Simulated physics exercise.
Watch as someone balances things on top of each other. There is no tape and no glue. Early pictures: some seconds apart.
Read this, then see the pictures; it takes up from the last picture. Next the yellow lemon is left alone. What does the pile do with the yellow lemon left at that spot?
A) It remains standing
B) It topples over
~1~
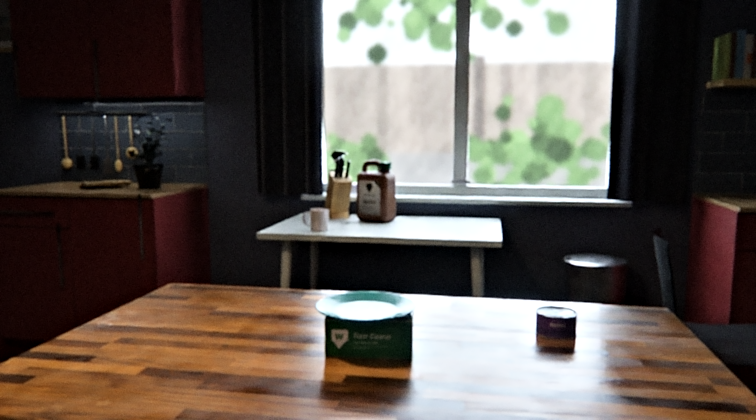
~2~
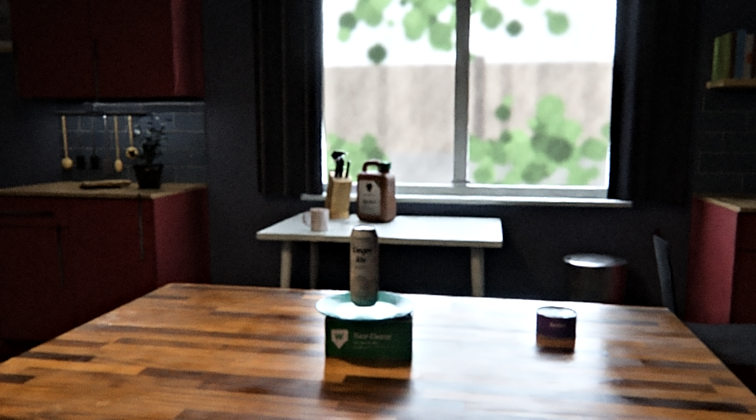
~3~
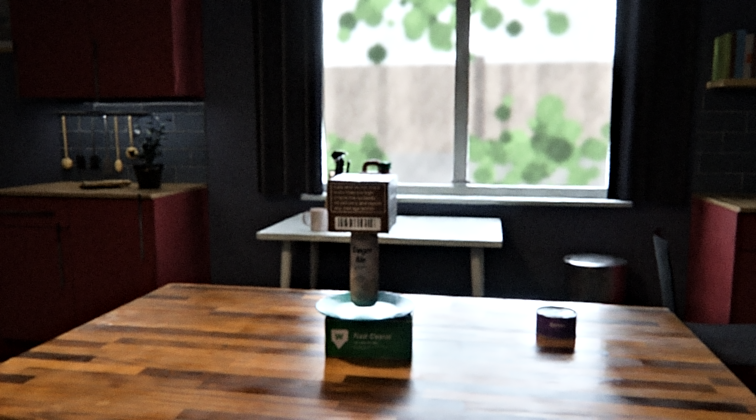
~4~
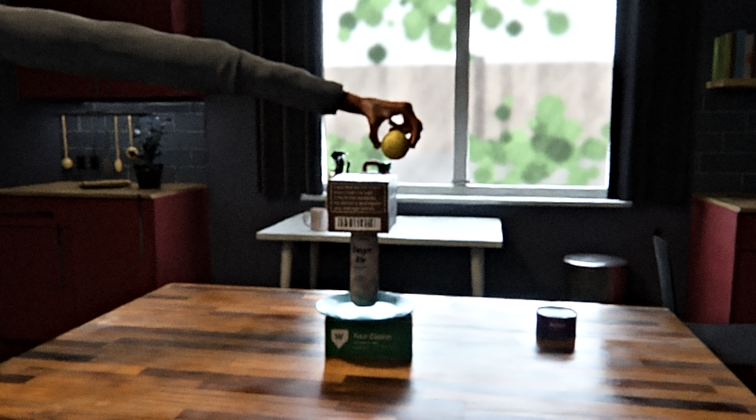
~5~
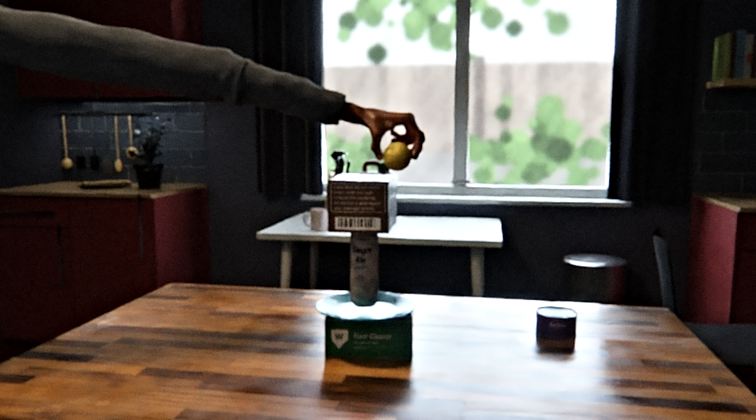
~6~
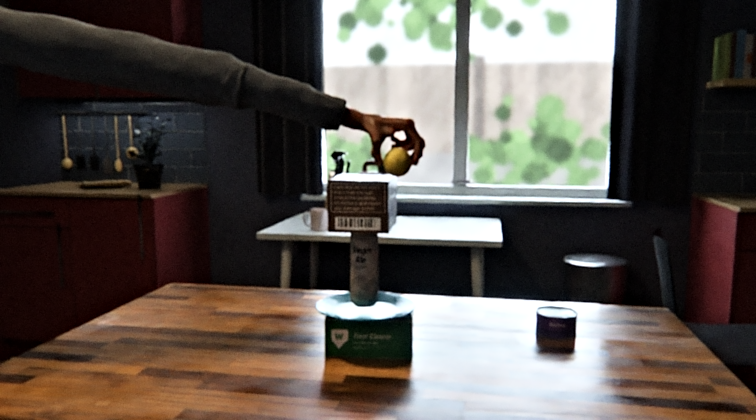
B.
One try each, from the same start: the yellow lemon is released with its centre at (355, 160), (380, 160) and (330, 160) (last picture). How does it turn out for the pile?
Stays standing, stays standing, topples over.
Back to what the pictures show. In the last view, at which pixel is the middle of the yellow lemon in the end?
The object ends up somewhere around (491, 347).
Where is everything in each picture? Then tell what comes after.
The last thing is not in view yet, in the first frame.
The last thing is not in view yet; turquoise plate (366, 308), in the second frame.
The last thing is not in view yet; white can (364, 266), in the third frame.
Still above its spot; yellow lemon (395, 146); green box (370, 331), in the fourth frame.
Still above its spot; yellow lemon (398, 157); purple tub (556, 322), in the fifth frame.
In place under the hand; yellow lemon (398, 162); brown box (364, 202), in the sixth frame.
Then, 0.40 s on from there, yellow lemon now fallen.
Then, 0.50 s on from there, things are still on the move.
Then, 0.70 s on from there, as before.
In the end, fallen, yellow lemon; the other 5 unmoved. At the end, from the last picture's camera, yellow lemon near (491, 347). The pile comes apart.
